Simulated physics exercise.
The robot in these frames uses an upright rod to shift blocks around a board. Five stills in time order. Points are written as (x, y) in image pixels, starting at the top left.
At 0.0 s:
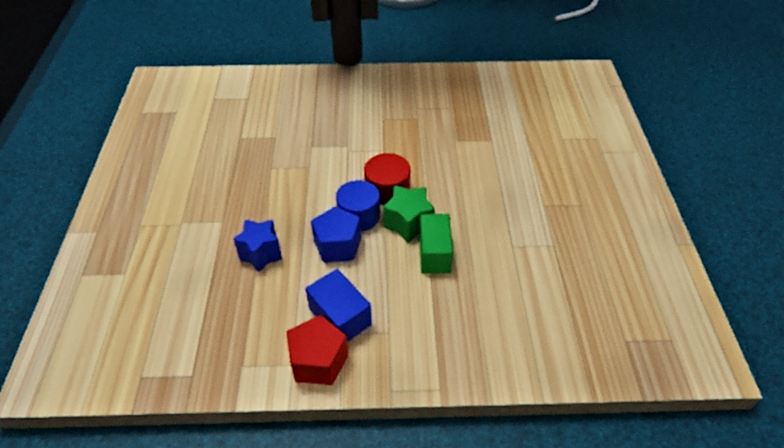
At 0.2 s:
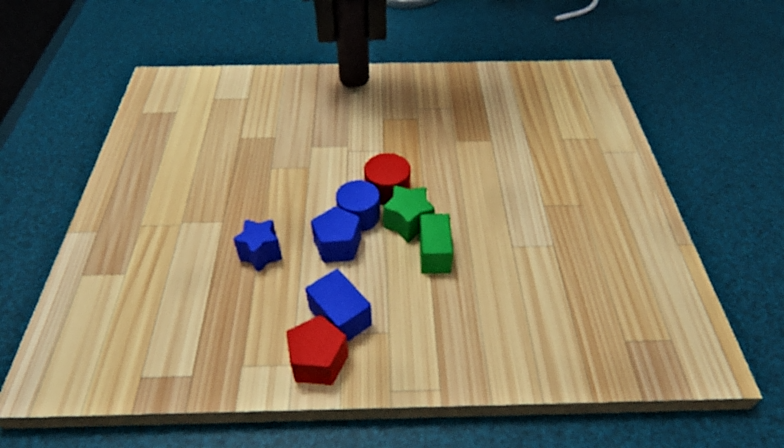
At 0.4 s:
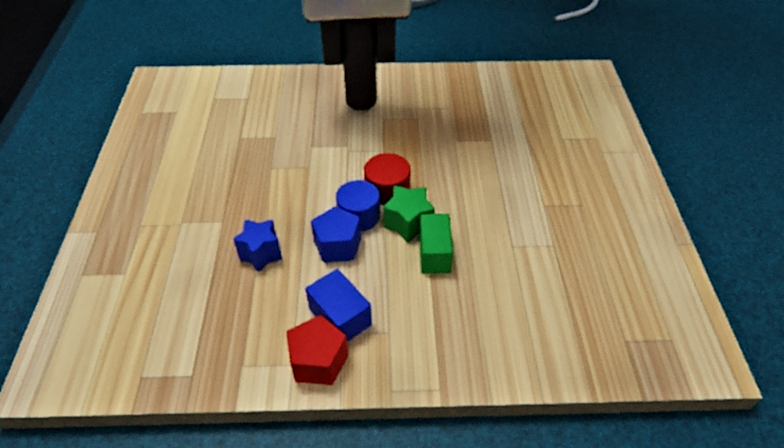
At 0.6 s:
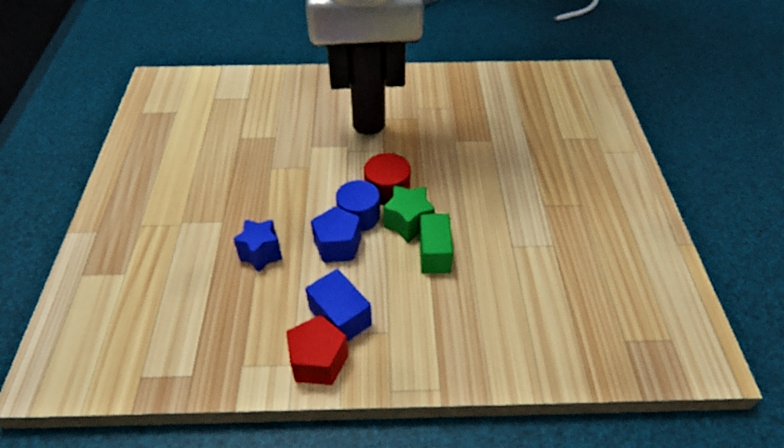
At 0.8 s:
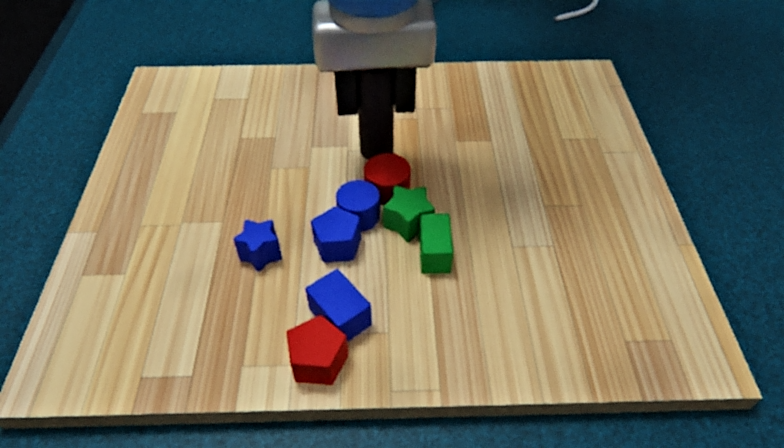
A dark upright rod on a robot arm moves down from the top of a pale wooden board, seen from above at an angle by a still camera. A red round block, a blue round one, a blue pentagon, a green star and a green oblong cluster near the centre, with a blue star left and a blue block and red pentagon below. The rod drifts slightly right as it nears the red round block, while the blocks stay still.
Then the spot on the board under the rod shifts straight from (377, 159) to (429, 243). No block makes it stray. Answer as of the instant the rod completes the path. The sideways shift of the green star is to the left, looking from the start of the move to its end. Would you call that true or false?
My answer: False.
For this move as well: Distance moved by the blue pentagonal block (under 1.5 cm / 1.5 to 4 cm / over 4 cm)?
It shifts 1.5 to 4 cm.
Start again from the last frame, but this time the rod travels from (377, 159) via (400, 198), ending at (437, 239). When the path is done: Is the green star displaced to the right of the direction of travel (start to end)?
Yes, that is what happens.
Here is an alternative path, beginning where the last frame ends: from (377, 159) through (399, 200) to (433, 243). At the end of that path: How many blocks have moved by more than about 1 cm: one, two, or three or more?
Blocks displaced: At least 3.
What follows on the original path. One third of the way, rod at (393, 177); blue pentagonal block at (320, 238), turned 20° anticlockwise; blue round block at (347, 207); red round block at (392, 195); green star at (419, 223), turned 45° anticlockwise; green oblong at (453, 245), turned 20° clockwise.
Two thirds of the way, rod at (410, 206); blue pentagonal block at (318, 239), turned 25° anticlockwise; blue round block at (347, 208); red round block at (392, 224); green star at (427, 250), turned 50° anticlockwise; green oblong at (466, 255).
At the end, rod at (429, 234); blue pentagonal block at (318, 239), turned 25° anticlockwise; blue round block at (347, 208); red round block at (386, 233); green star at (426, 254), turned 60° anticlockwise; green oblong at (467, 255).
